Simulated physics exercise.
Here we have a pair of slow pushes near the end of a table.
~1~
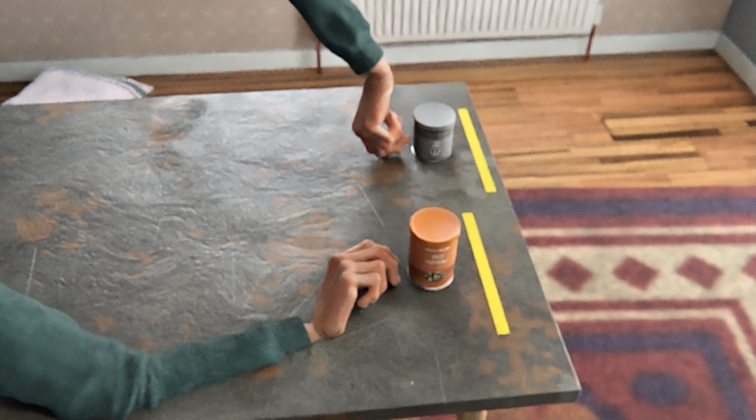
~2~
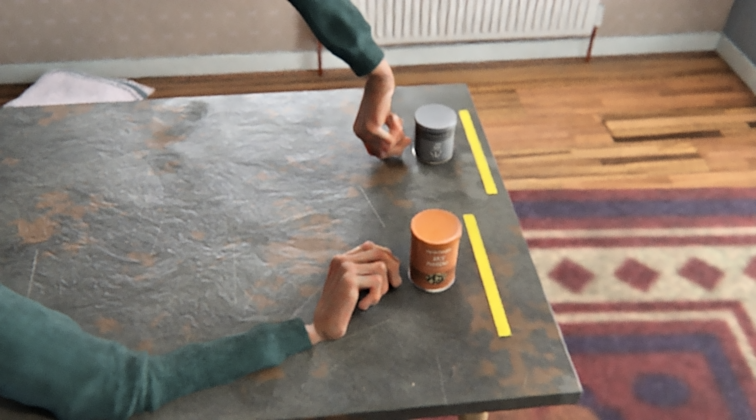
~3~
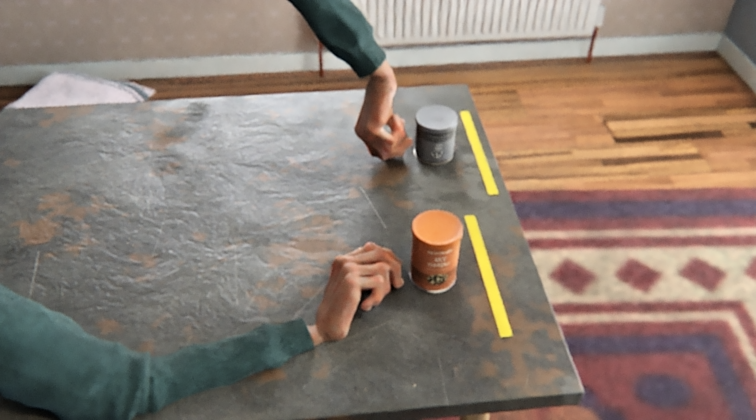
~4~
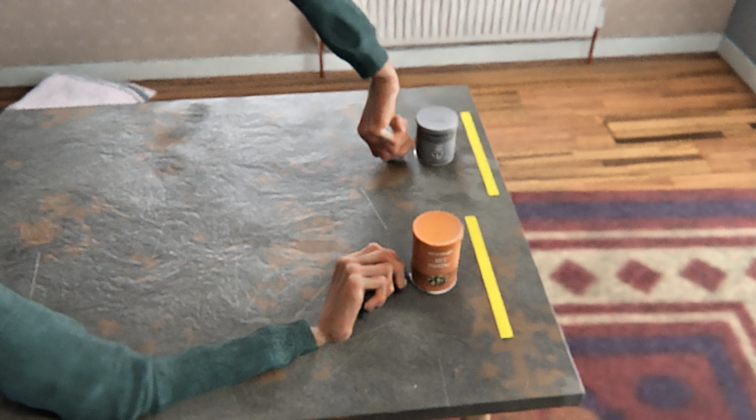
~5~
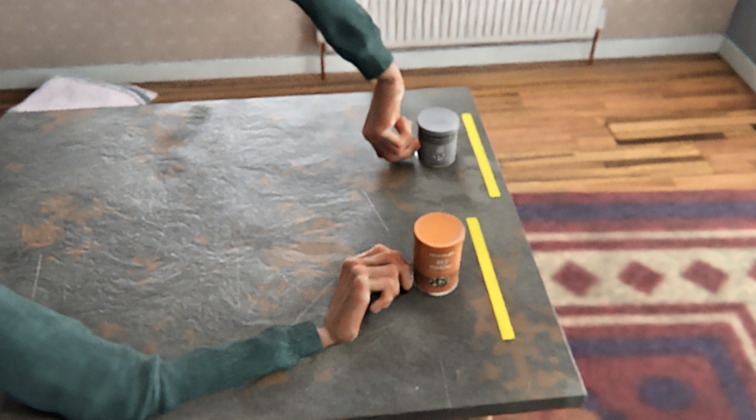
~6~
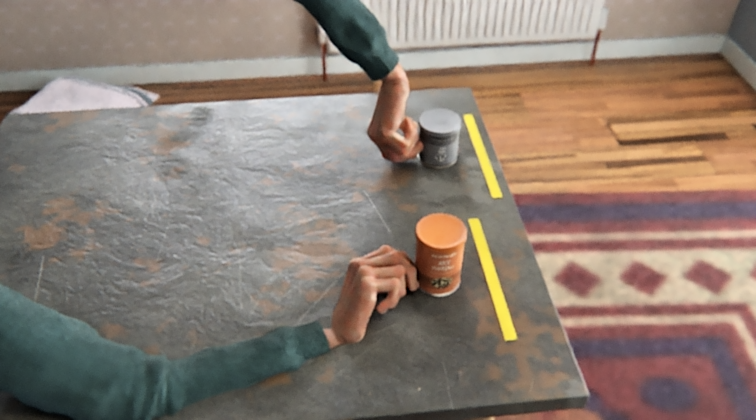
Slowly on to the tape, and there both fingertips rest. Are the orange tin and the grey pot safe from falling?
In the end the orange tin is still on the table, the grey pot drops to the floor.
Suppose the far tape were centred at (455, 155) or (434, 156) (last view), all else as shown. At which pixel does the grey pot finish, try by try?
About (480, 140) and (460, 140).
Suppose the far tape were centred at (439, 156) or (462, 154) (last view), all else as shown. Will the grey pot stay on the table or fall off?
Try by try, it is still on the table; stays on the table.
Then, 1.64 s past the last view, orange tin travelled well along near (523, 249); grey pot leaning 19° off how it started near (513, 137).
Then, 2.04 s past the last view, orange tin travelled well along near (524, 249); grey pot in the air near (526, 338).
Finally, the orange tin stays on the table, near (524, 249); the grey pot goes over the edge, near (626, 366).
